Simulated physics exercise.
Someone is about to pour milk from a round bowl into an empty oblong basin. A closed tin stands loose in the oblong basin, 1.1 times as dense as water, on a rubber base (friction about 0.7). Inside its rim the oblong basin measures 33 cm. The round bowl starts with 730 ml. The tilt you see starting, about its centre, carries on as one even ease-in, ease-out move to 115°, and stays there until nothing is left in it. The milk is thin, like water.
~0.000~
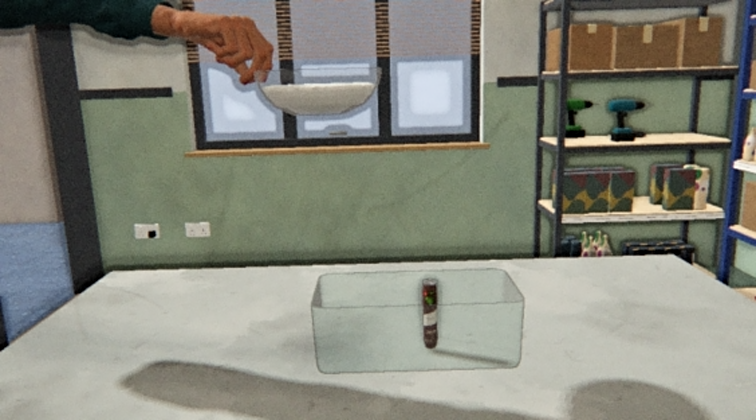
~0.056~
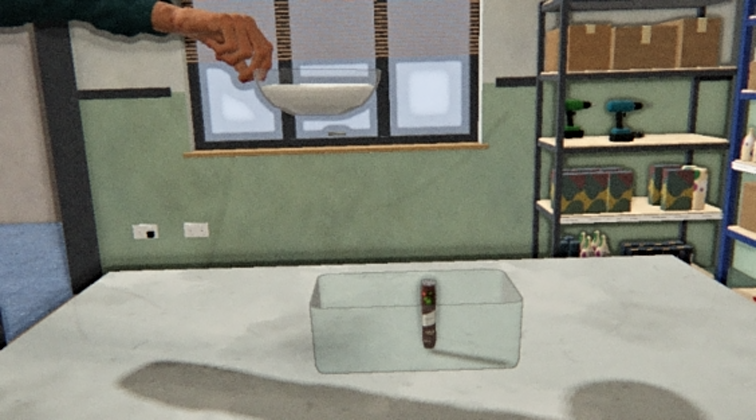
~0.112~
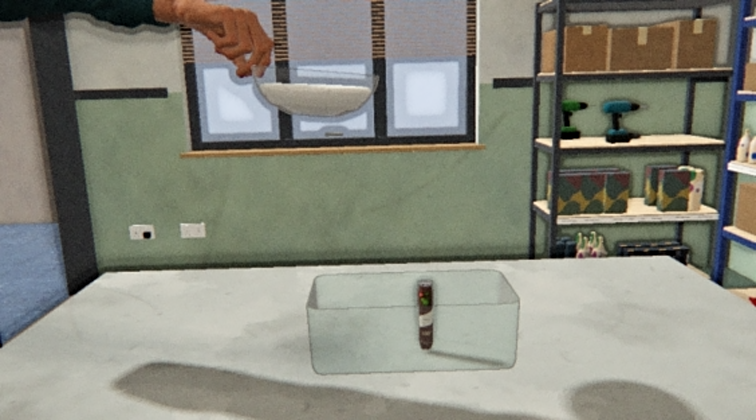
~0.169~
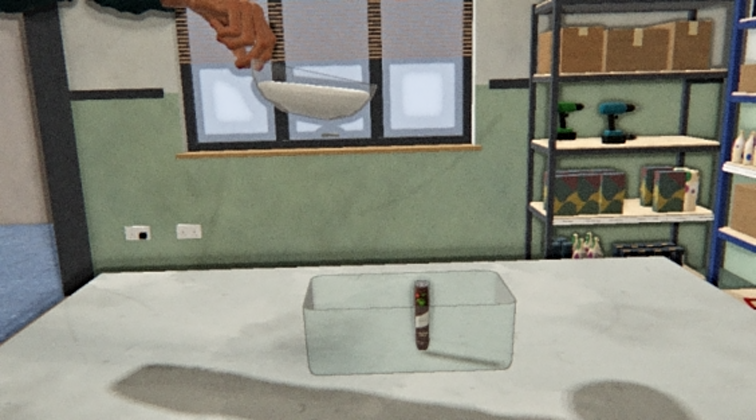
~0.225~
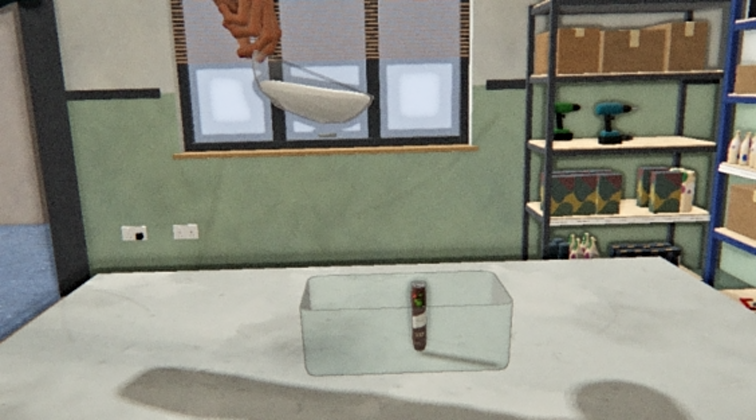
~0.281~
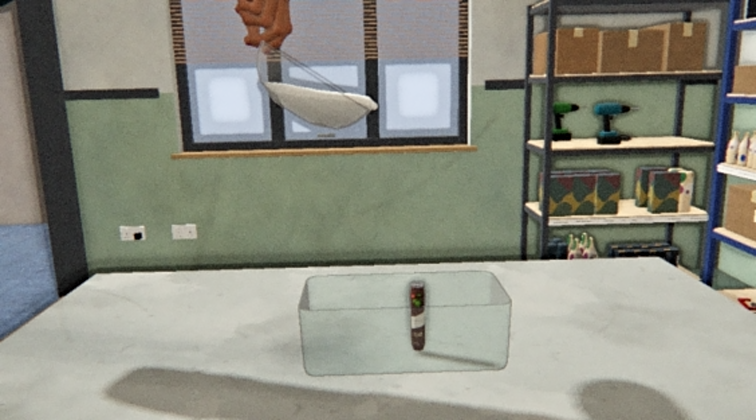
In this clip, a hand holds a round bowl of milk above a table where a small dark tin stands in a clear oblong basin, then steadily tilts the bowl down to the right as the view shifts slightly.
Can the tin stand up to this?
The tin stays up.
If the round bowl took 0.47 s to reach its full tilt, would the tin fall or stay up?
Then it goes over.
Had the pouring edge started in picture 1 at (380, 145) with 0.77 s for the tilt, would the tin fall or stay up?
Then it goes over.
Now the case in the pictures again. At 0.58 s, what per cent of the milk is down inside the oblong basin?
About 20 per cent.
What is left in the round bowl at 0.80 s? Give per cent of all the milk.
Near 0 in a hundred.
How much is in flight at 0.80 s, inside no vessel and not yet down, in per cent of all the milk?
Near 14 in a hundred.
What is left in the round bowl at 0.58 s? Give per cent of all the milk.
About 2 per cent.
Then, 0.58 s in, the tilt is 98° and 2 per cent is still to pour; the tin stands where it began.
Then, 0.80 s in, the tilt is 115° and 0 per cent is still to pour; the tin stands where it began.
Then, 1.02 s in, the tilt is 115° and 0 per cent is still to pour; the tin stands where it began.
Then, 1.27 s in, the tilt is 115° and 0 per cent is still to pour; the tin stands where it began.
Finally, the tin stands where it began.
